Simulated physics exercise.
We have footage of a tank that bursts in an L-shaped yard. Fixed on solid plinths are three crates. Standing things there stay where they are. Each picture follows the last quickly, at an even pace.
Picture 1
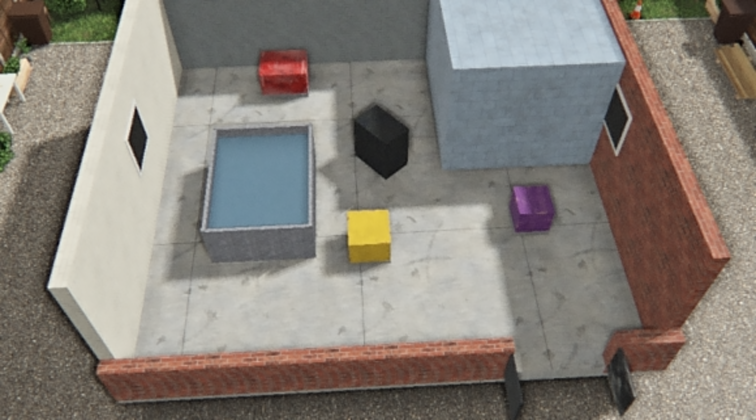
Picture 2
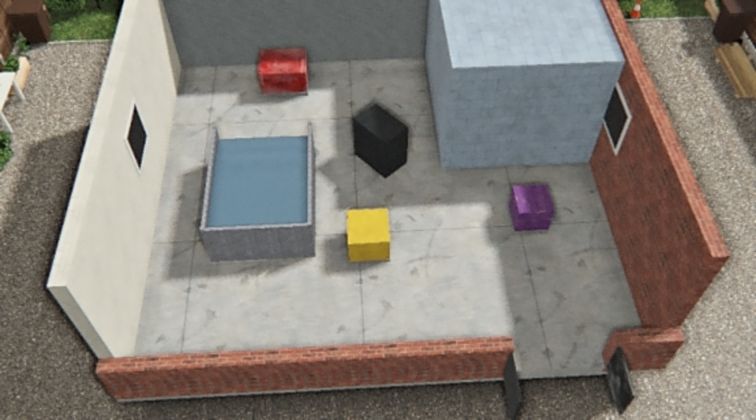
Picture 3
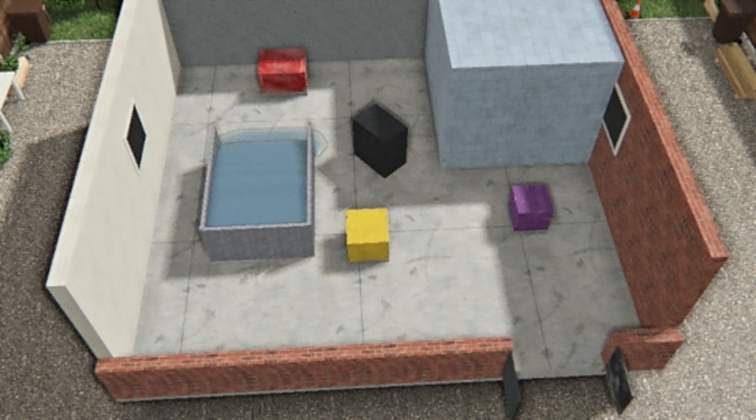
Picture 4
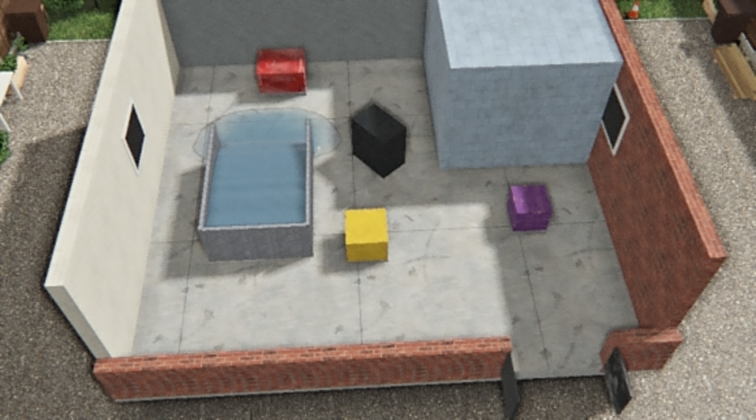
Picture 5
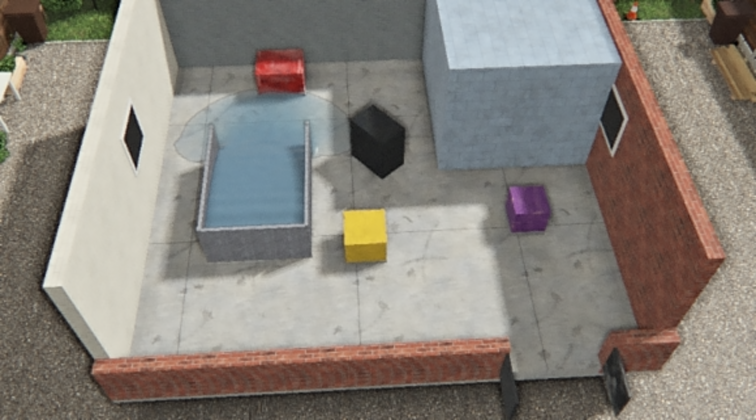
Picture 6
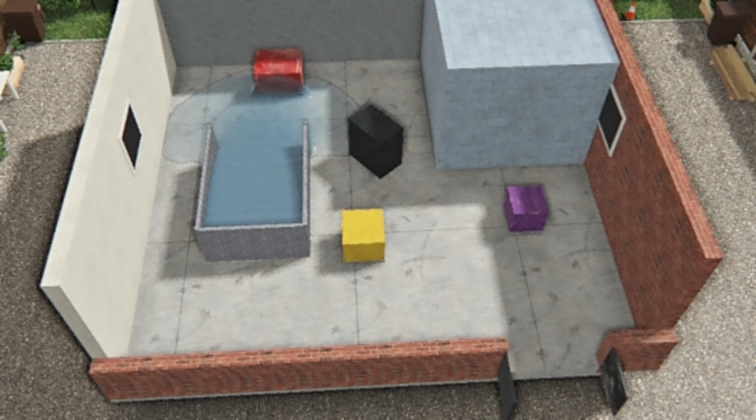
Water in the open gray tank sat still, then poured out through its far side and spread in a thin, widening sheet across the walled yard's floor toward the red object, while the blocks stayed put.
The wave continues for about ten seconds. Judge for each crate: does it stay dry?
The yellow crate: No, it gets wet. The red crate: No, it gets wet. The purple crate: Yes, it stays dry.
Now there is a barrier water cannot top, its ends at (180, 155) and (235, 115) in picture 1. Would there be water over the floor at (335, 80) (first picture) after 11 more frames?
There: Covered.
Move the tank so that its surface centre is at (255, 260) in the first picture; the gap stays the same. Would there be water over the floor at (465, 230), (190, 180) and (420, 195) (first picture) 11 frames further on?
As listed: Clear, wet, flooded.
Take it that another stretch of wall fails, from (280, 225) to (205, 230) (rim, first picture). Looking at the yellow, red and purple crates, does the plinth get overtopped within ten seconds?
I'd say the yellow crate is overrun, while the red crate is overrun and the purple crate is overrun.
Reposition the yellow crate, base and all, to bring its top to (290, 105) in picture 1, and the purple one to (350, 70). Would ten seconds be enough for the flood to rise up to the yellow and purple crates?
Briefly: Yellow gets flooded and purple gets flooded.
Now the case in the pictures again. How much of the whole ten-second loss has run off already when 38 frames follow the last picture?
My reading is near 5 per cent.
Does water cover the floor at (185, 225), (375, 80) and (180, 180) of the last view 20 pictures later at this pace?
Going through them one by one, the first is waterlogged, the second waterlogged and the third waterlogged.
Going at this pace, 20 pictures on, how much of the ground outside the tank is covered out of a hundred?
Estimate: Some 40 in a hundred.
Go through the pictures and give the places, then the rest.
Still water in the open tank at (261, 177), in the first picture.
Water pours out on the open tank's far side and has run to (317, 155), in the second picture.
The front is at (322, 139), out from the gap on the open tank's far side, in the third picture.
Water pours out on the open tank's far side and has run to (323, 120), in the fourth picture.
Water pours out on the open tank's far side and has run to (250, 92), in the fifth picture.
The front is at (244, 73), out from the gap on the open tank's far side, in the sixth picture.
A moment on, water covers 25 % of the floor; the yellow crate not reached, the red crate water round its plinth, the purple crate not reached.
Next, water covers 30 % of the floor; the yellow crate not reached, the red crate water round its plinth, the purple crate not reached.
Then, water covers 40 % of the floor; the yellow crate not reached, the red crate water round its plinth, the purple crate not reached.
Later, water covers 80 % of the floor; the yellow crate water round its plinth, the red crate water round its plinth, the purple crate water round its plinth.
In the end, water covers 90 % of the floor; the yellow crate was topped, the red crate was topped, the purple crate stayed above the water.
